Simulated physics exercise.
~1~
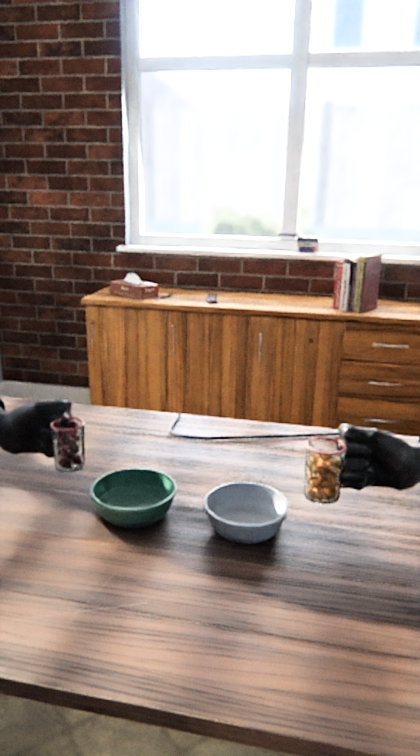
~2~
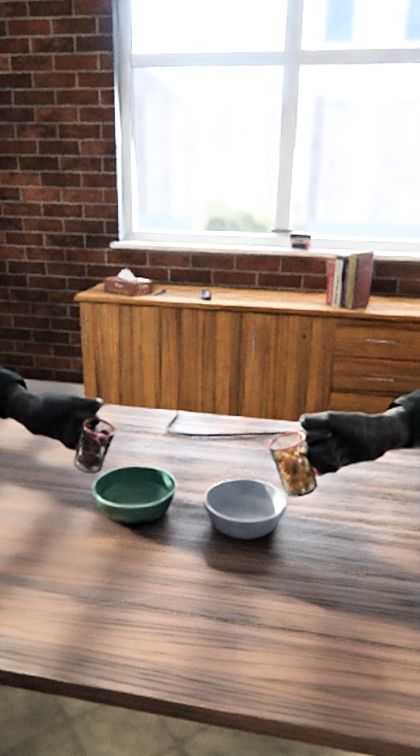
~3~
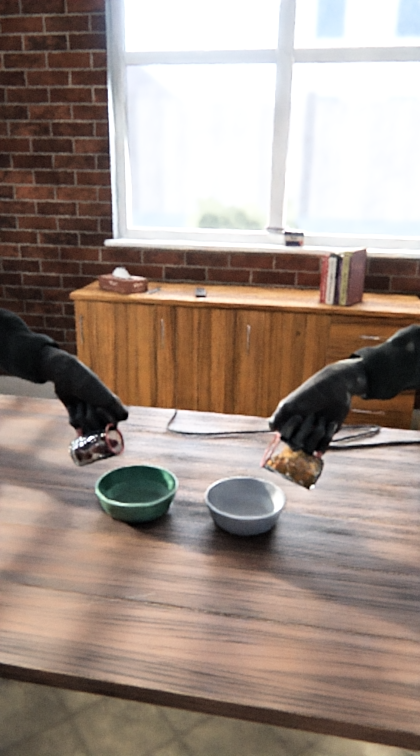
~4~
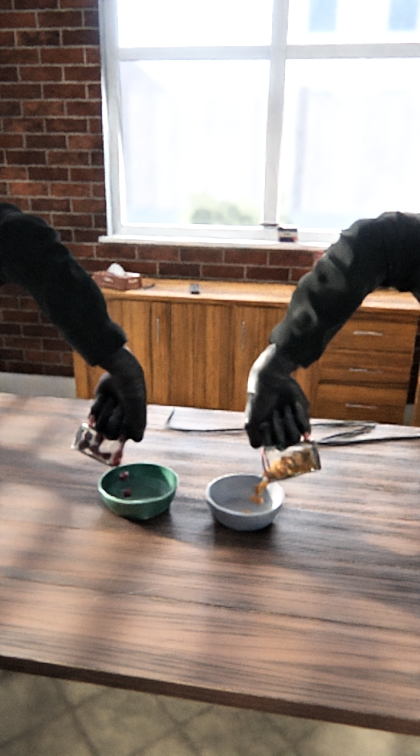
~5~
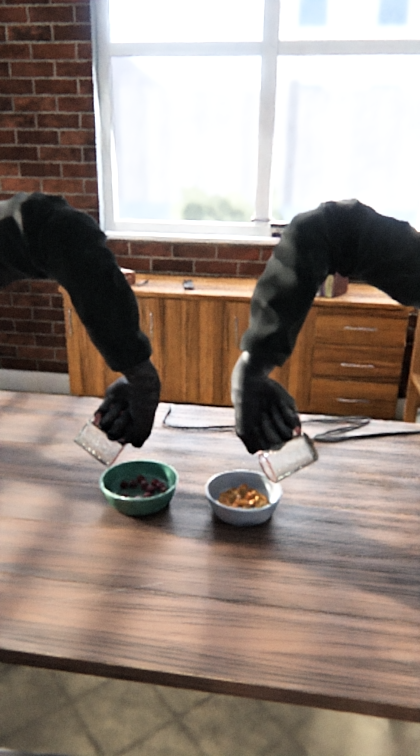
Two black-gloved arms tipping clear cups over green and grey bowls, dark pieces and golden ones all landing inside.
